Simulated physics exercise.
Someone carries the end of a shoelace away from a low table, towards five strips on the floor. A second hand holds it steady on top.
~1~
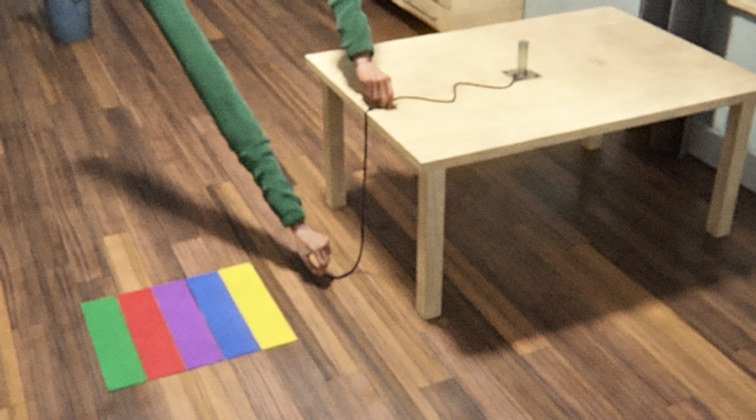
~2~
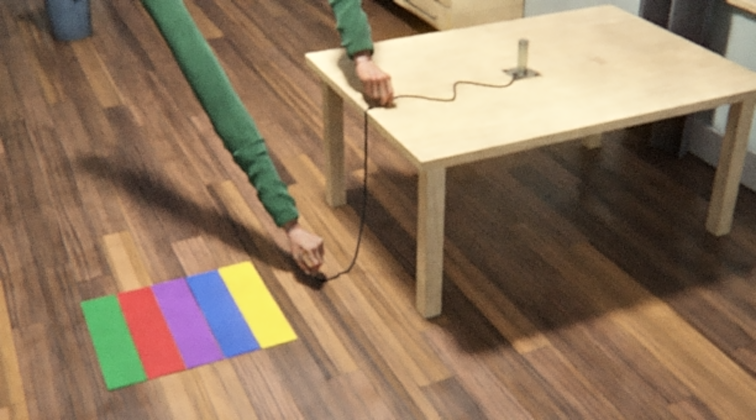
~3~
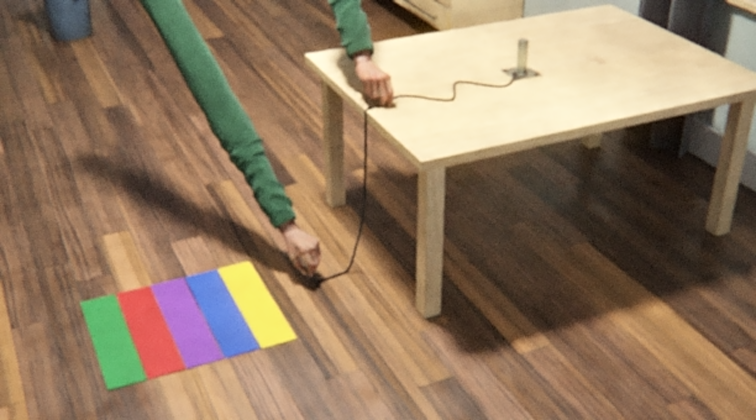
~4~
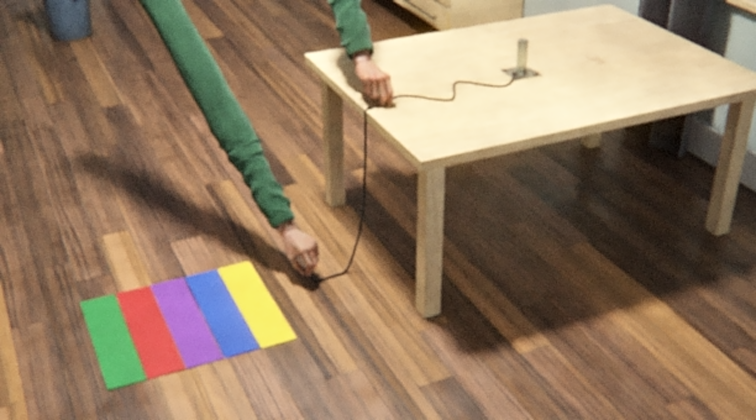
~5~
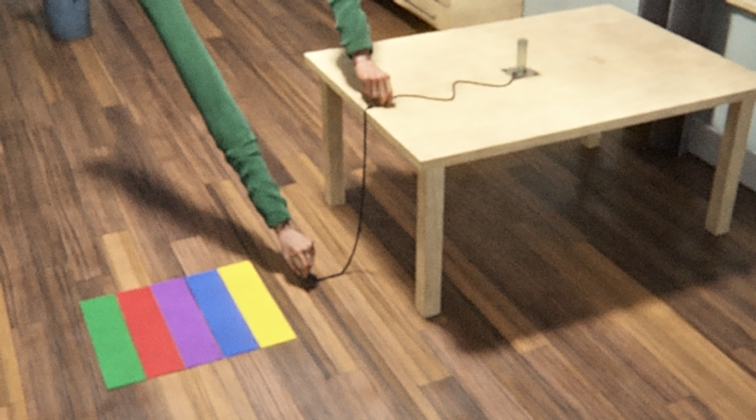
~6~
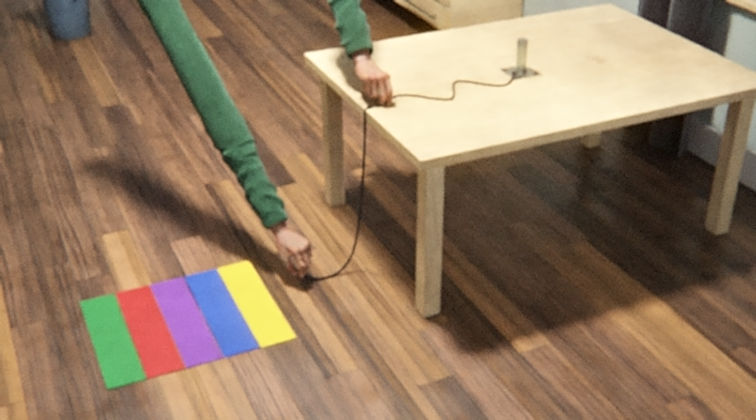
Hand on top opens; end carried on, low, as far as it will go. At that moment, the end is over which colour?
Over red.
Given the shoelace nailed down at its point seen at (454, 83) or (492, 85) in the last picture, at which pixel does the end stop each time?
The spots come out as (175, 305) and (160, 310), in that order.
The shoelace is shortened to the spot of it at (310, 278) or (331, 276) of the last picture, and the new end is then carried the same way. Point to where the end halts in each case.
In that order: (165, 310) and (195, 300).
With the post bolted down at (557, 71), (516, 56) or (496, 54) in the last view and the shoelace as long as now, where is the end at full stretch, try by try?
It works out at around (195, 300), (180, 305) and (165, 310) for the three tries.
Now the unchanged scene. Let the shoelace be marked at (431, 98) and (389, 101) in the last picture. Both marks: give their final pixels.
(386, 103) and (345, 129), roughly.
Early on, end near (196, 300); over purple.
Midway, end near (163, 309); over red.
At the end of the slack, end near (144, 313); over red. It halts on the red strip.
